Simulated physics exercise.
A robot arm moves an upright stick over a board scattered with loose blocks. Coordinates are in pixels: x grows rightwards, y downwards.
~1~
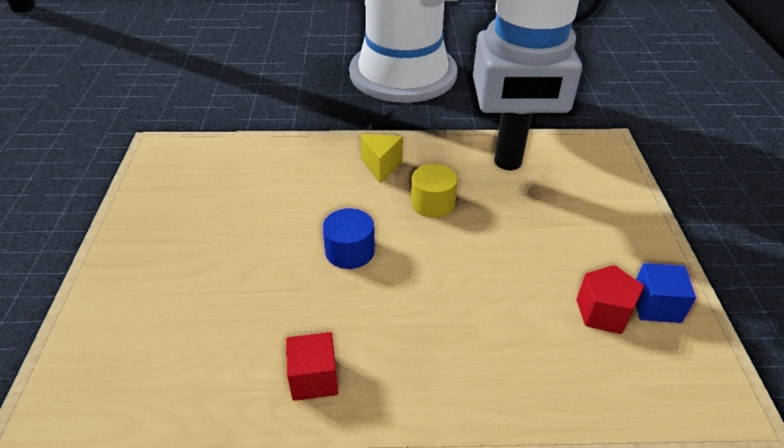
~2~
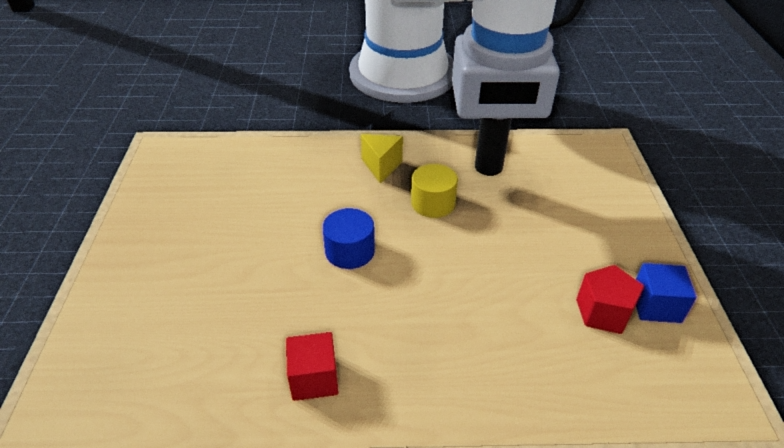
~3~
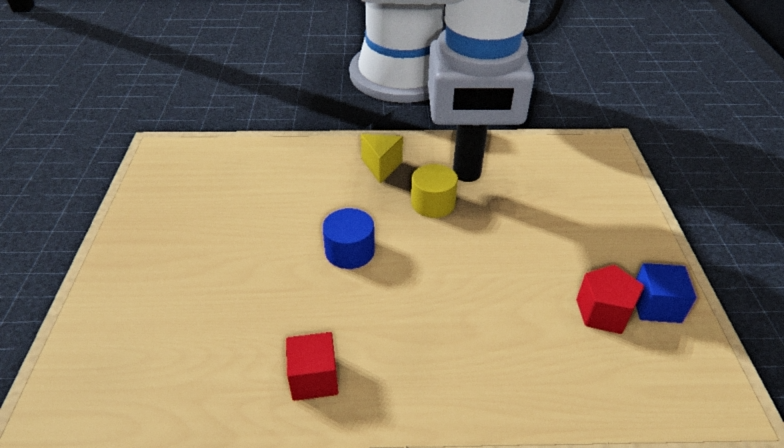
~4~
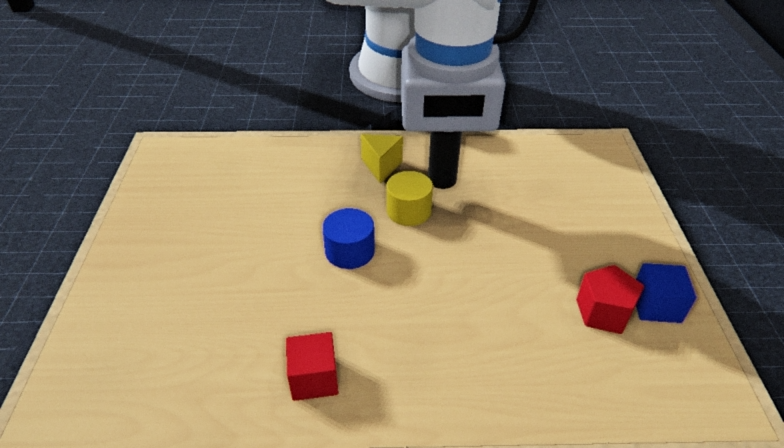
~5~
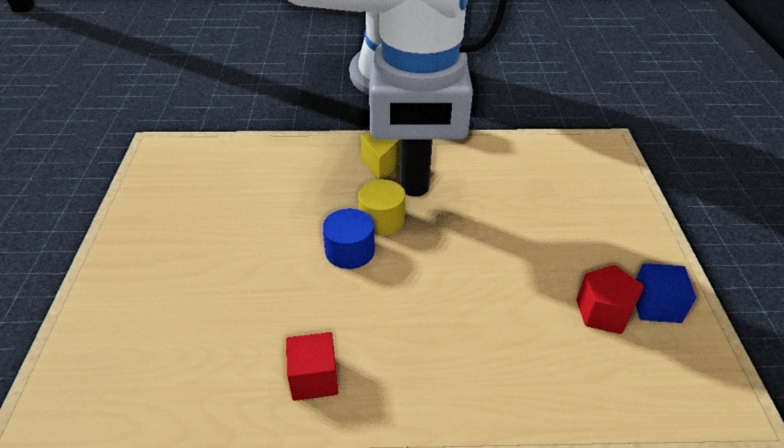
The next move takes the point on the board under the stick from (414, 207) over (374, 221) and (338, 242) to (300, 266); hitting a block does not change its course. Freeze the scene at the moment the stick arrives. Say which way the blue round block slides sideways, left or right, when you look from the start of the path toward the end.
It's set to shift left.
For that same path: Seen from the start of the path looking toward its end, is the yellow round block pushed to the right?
Final answer: Yes.
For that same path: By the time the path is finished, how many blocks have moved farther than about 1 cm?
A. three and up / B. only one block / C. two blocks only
C.
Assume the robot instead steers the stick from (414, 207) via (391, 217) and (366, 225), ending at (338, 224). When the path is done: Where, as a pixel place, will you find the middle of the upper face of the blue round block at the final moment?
(312, 245)
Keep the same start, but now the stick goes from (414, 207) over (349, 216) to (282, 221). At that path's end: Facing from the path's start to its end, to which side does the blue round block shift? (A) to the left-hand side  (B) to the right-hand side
A.
On the path given first. One third of the way, stick (374, 202); blue round block (322, 241); yellow round block (337, 207).
Two thirds of the way, stick (335, 224); blue round block (306, 252); yellow round block (294, 217).
At the end, stick (298, 247); blue round block (287, 273); yellow three-sided block unmoved; yellow round block (265, 224).
